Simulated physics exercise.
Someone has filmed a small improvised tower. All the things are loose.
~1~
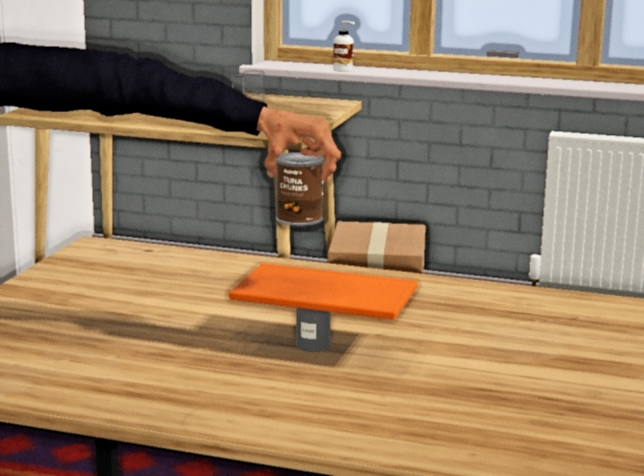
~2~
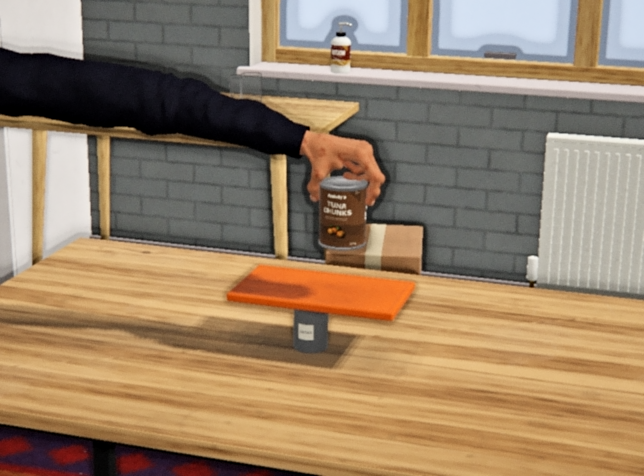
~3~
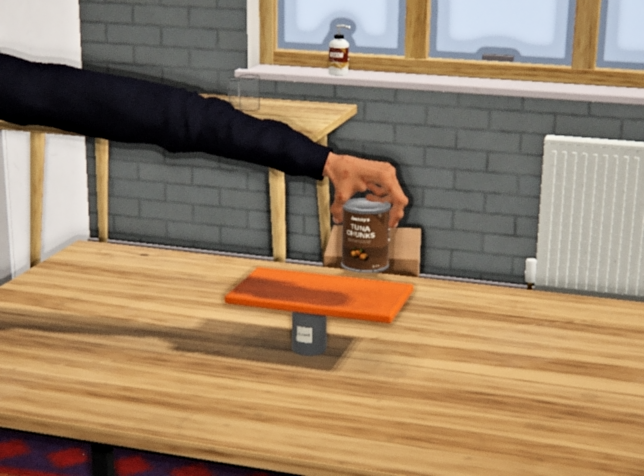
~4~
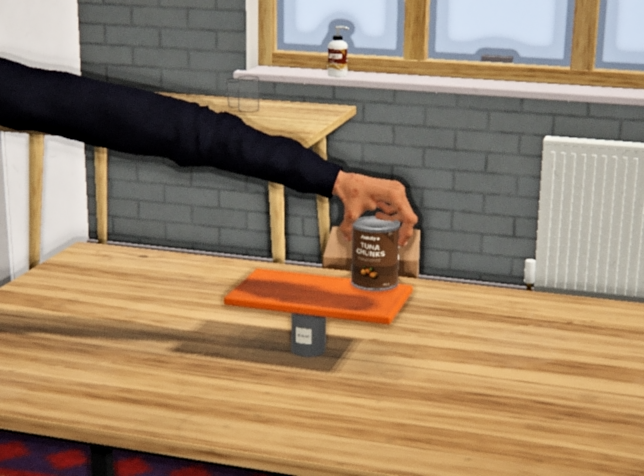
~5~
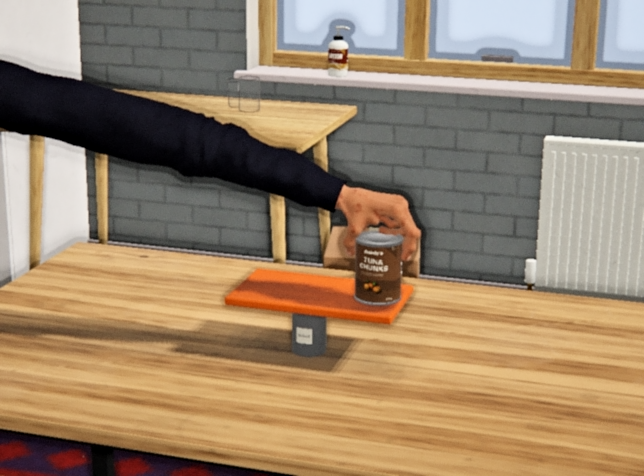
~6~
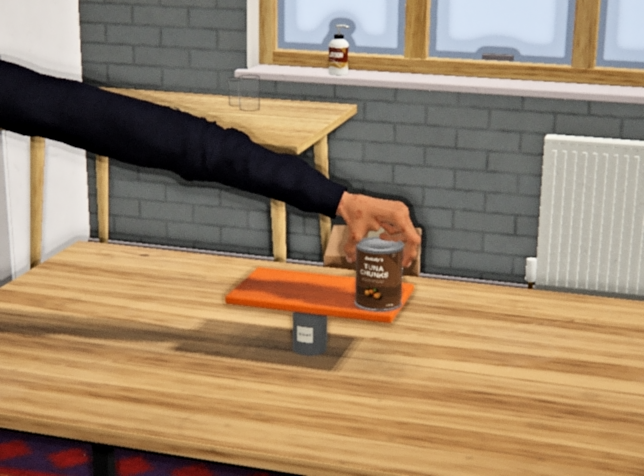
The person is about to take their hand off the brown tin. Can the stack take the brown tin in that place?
It gives way.
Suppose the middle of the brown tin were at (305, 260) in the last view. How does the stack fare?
Then it keeps its balance.
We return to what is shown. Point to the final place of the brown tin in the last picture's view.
Near (426, 348).
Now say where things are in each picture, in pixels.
The first frame shows on its way; brown tin (300, 189); orange lid (325, 290).
The second frame shows on its way; brown tin (343, 213); orange lid (322, 291).
The third frame shows on its way; brown tin (366, 235); orange lid (320, 294).
The fourth frame shows on its way; brown tin (376, 253); orange lid (320, 295).
The fifth frame shows on its way; brown tin (379, 268); orange lid (320, 295).
The sixth frame shows in place under the hand; brown tin (379, 274); orange lid (321, 294).
Then, 0.30 s on from there, brown tin now fallen; orange lid turned 46° from how it was put.
Then, 0.40 s on from there, orange lid turned 49° from how it was put.
Then, 1.00 s on from there, orange lid turned 40° from how it was put.
In the end, fallen, brown tin; toppled in the stack, orange lid; grey jar unmoved. At the end, from the last picture's camera, brown tin near (426, 347). The stack loses its balance.
